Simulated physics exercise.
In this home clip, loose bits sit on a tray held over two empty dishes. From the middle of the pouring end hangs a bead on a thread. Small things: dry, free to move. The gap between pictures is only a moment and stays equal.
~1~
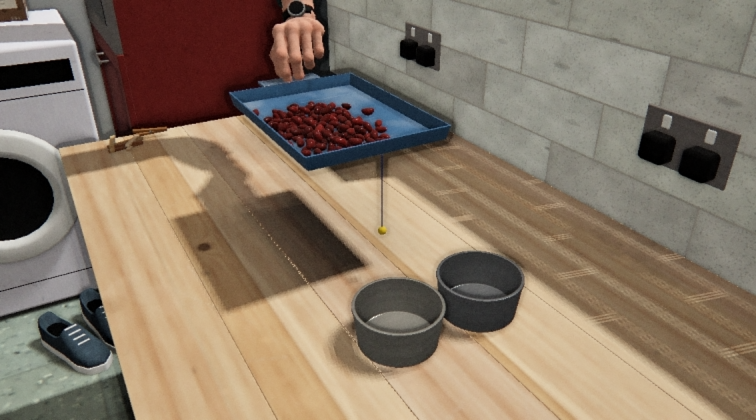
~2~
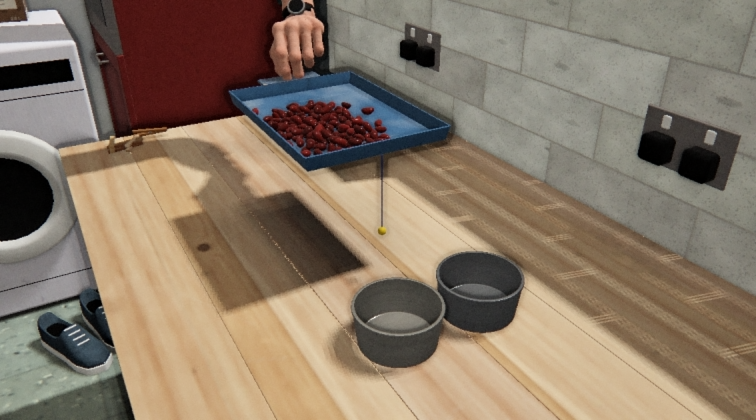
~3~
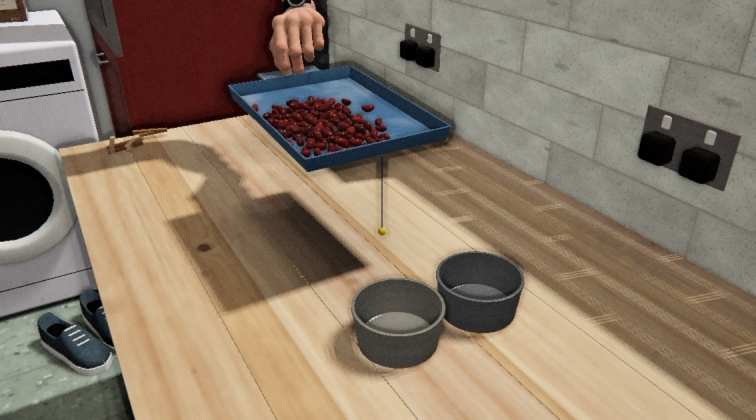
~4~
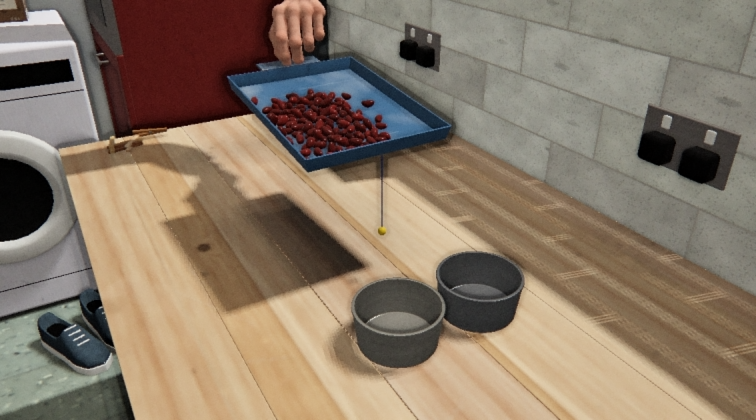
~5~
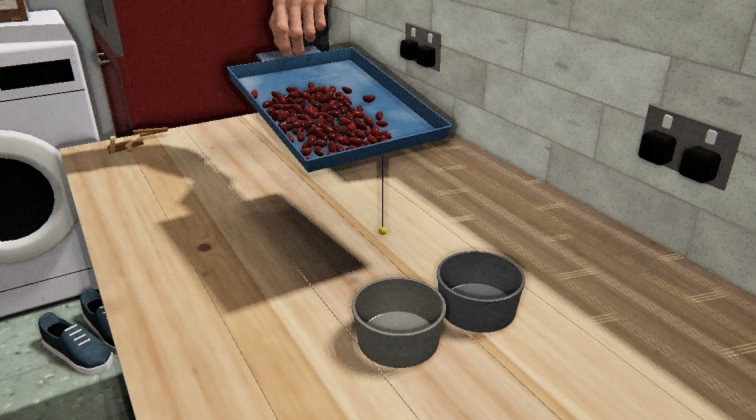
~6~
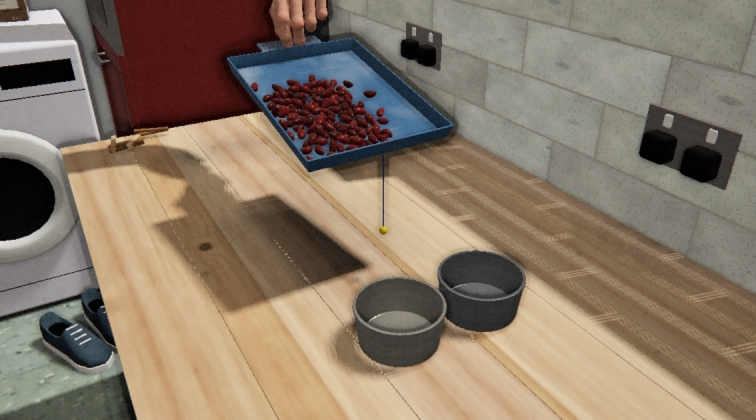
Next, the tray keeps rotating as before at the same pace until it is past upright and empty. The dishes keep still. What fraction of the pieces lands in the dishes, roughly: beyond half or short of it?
Short of half.
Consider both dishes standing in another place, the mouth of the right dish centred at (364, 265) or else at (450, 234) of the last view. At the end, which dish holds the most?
For the two places in order: The rightward one, the leftward one.
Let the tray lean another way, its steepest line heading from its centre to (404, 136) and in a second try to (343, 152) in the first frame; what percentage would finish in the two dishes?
Lab note: Case 1 near 0 %, case 2 near 0 %.
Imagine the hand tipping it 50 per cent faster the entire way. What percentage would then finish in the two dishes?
Roughly 10%.
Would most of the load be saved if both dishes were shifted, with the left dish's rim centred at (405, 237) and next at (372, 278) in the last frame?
First shift, a minority share; second shift, a majority share.
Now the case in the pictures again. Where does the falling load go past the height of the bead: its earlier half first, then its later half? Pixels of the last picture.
First part (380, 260), rest (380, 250).
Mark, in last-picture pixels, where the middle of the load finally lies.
It settles centred around (380, 307).
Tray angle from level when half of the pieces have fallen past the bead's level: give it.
Roughly 100 degrees from level.
Just after the last frame, tray tipped steeply; every one on the tray.
A moment on, tray tipped right over; the larger part on the tray; just a few in the left dish; about a tenth outside both; just a few in the air.
Further on, tray tipped past a quarter turn; about a tenth in the left dish; just a few in the right dish; the larger part outside both.
When it is over, tray tipped past a quarter turn; about a tenth in the left dish; just a few in the right dish; the larger part outside both.
